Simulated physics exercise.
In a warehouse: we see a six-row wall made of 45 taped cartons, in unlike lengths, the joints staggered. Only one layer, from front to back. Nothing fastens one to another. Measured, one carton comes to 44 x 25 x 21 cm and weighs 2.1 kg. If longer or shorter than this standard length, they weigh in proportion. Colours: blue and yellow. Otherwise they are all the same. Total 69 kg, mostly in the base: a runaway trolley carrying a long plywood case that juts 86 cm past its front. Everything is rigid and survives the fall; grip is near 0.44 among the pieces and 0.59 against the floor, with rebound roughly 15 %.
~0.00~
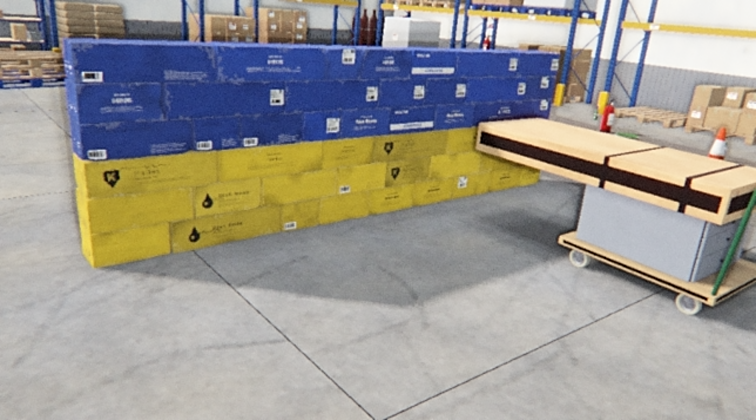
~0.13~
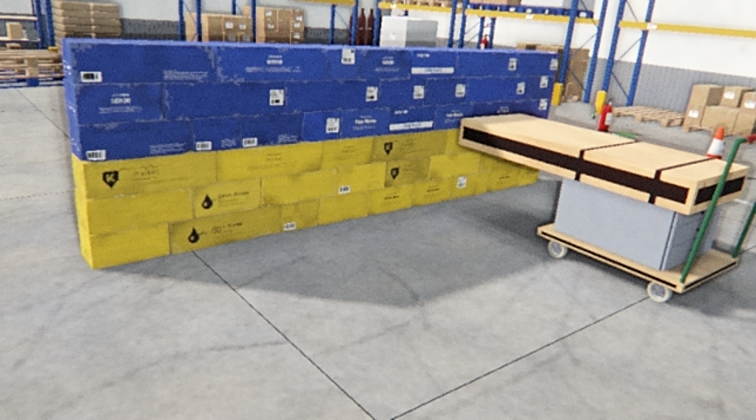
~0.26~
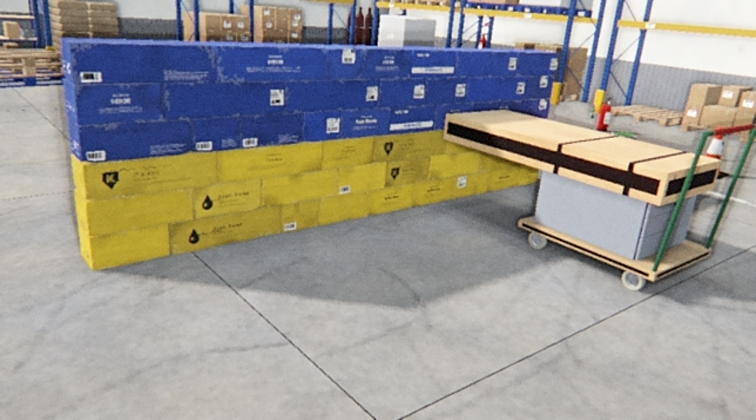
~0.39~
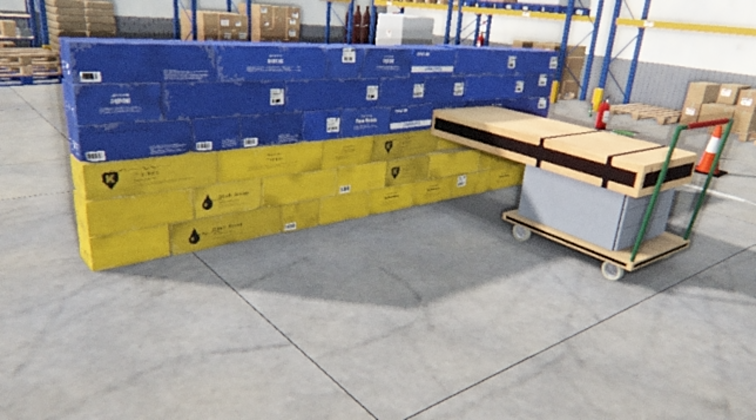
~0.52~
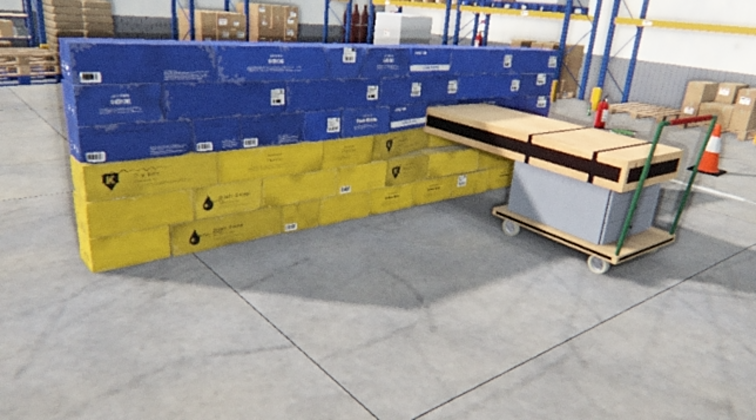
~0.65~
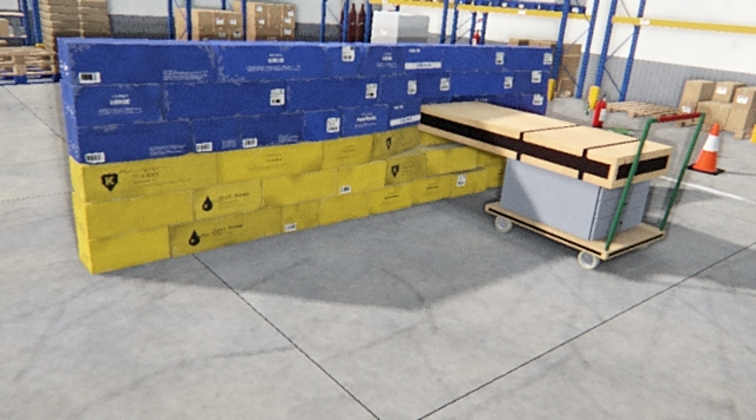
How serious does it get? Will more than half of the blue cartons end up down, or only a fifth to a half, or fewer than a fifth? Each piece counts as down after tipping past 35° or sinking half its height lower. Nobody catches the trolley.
More than half of them.
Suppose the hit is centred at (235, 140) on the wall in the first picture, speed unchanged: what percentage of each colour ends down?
Then yellow ends 10 per cent down and blue 30 per cent.
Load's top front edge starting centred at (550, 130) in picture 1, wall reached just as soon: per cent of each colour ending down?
In that case yellow 0, blue 30 per cent.
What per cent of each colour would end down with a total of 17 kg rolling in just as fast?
In that case yellow 0, blue 0 per cent.
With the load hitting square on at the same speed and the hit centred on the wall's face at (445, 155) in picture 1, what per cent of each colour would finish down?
Yellow 20%, blue 70%.
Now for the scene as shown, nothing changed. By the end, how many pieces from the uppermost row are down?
Exactly 6.
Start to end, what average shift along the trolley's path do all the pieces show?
Mean shift close to 55 cm.
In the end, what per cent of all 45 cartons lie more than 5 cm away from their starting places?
50 in a hundred end up shifted.
After 1.00 s, load 38 cm past the wall's line, still rolling; none of the 23 blue cartons down (0 of 45 in all colours); top blue carton leaning 13°.
After 1.36 s, load 47 cm past the wall's line, still rolling; 16 of the 23 blue cartons down (23 of 45 in all colours); top blue carton leaning 41°, 14 cm lower.
After 1.74 s, load 54 cm past the wall's line, still rolling; 16 of the 23 blue cartons down (23 of 45 in all colours); top blue carton on its side.
At rest (2.9 s), load 59 cm past the wall's line, stopped; 16 of the 23 blue cartons down (23 of 45 in all colours); top blue carton upside down; top yellow carton unmoved. That is 70 per cent. As the last picture would show them, middles, top blue carton near (216, 148), top yellow carton near (147, 171).
